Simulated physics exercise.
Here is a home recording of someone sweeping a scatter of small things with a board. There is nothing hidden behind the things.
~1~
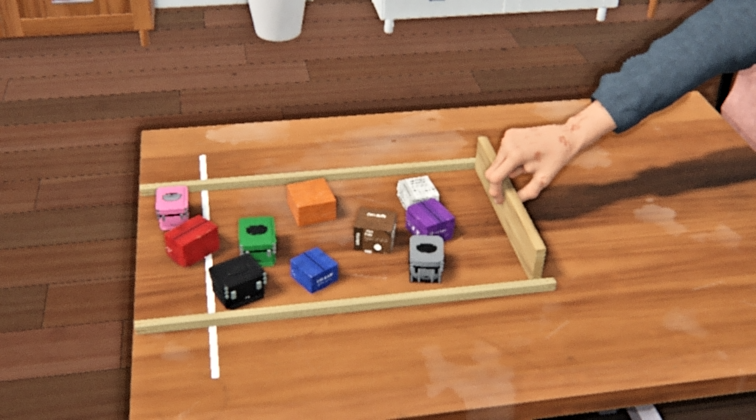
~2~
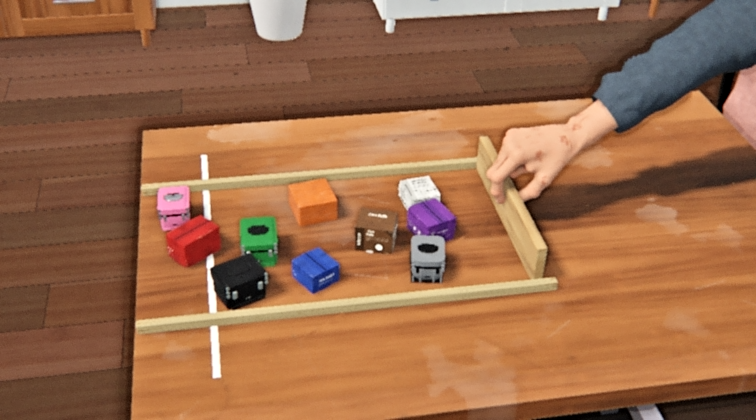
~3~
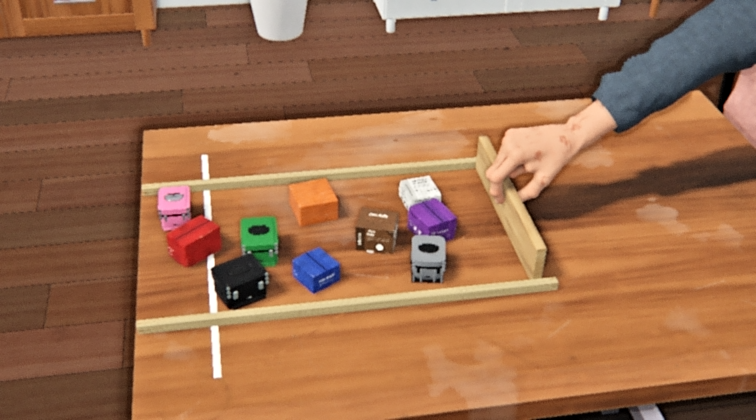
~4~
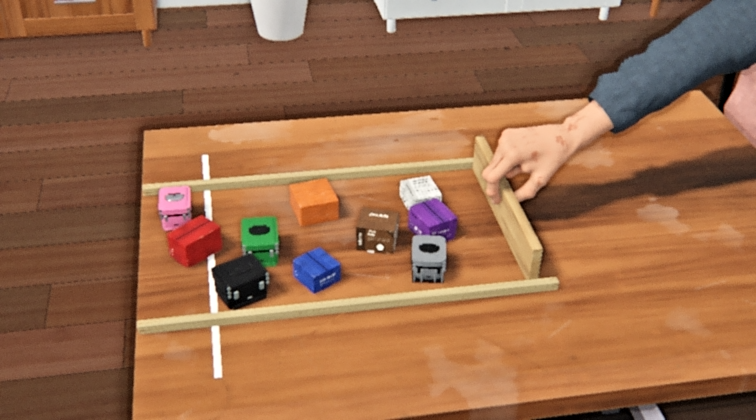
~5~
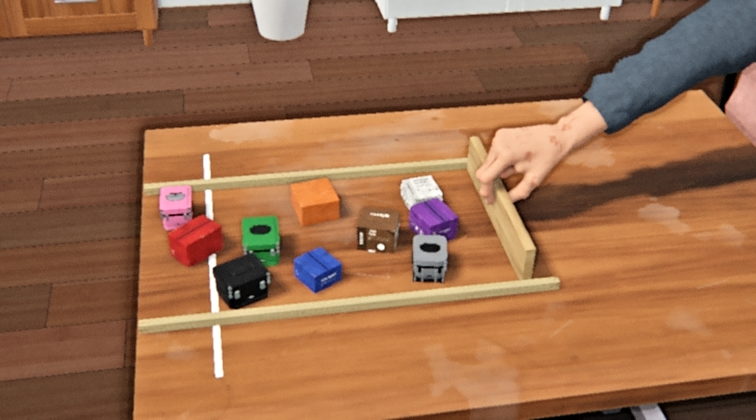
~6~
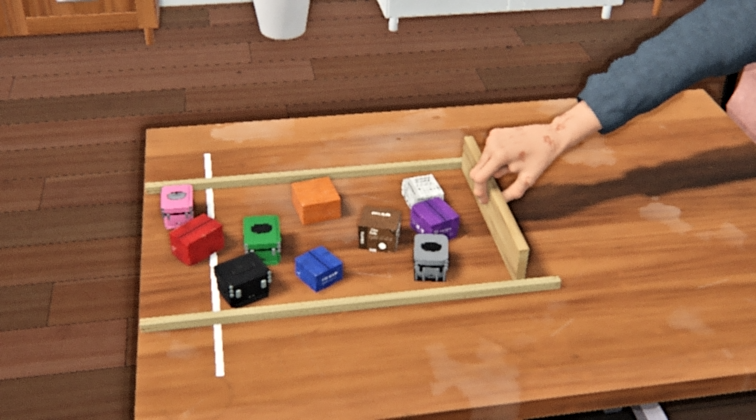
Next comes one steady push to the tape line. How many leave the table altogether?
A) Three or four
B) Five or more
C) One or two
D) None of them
(A) Three or four.
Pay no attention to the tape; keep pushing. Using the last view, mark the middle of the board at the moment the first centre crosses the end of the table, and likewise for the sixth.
At (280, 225) for the first, at (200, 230) for the sixth.
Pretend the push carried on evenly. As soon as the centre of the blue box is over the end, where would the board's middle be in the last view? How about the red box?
The blue box gives roughly (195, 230), the red box roughly (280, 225).
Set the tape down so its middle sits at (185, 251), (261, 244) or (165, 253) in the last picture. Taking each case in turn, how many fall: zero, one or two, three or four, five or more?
Counts for the three spots in order: Five or more; either one or two; five or over.
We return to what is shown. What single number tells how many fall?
Result: A total of 4.
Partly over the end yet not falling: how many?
2 in all.
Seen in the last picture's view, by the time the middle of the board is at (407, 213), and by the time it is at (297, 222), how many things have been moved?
Tally: First 4; then 9.
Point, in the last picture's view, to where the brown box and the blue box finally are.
Final centres, in order: Near (156, 252), near (163, 277).
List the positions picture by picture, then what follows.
The first frame shows pink case (173, 209); red box (192, 241); black case (238, 282); board (507, 205); tape (208, 250).
The second frame shows red box (194, 242); white box (419, 195).
The third frame shows black case (240, 282); board (508, 205).
The fourth frame shows pink case (176, 209); blue box (317, 270).
The fifth frame shows red box (196, 241); grey case (429, 259).
The sixth frame shows pink case (178, 207); red box (197, 240); black case (242, 280); board (492, 205); tape (213, 248).
A little later, none off yet; pink case at rest near (178, 207); red box at rest near (197, 240); black case at rest near (242, 280).
Next, none off yet; pink case shifted a little near (163, 208); red box on its side near (117, 278); black case shifted about its own width near (170, 291).
When it is over, the number that fall off is three or four; down, green case, black case, red box and pink case.
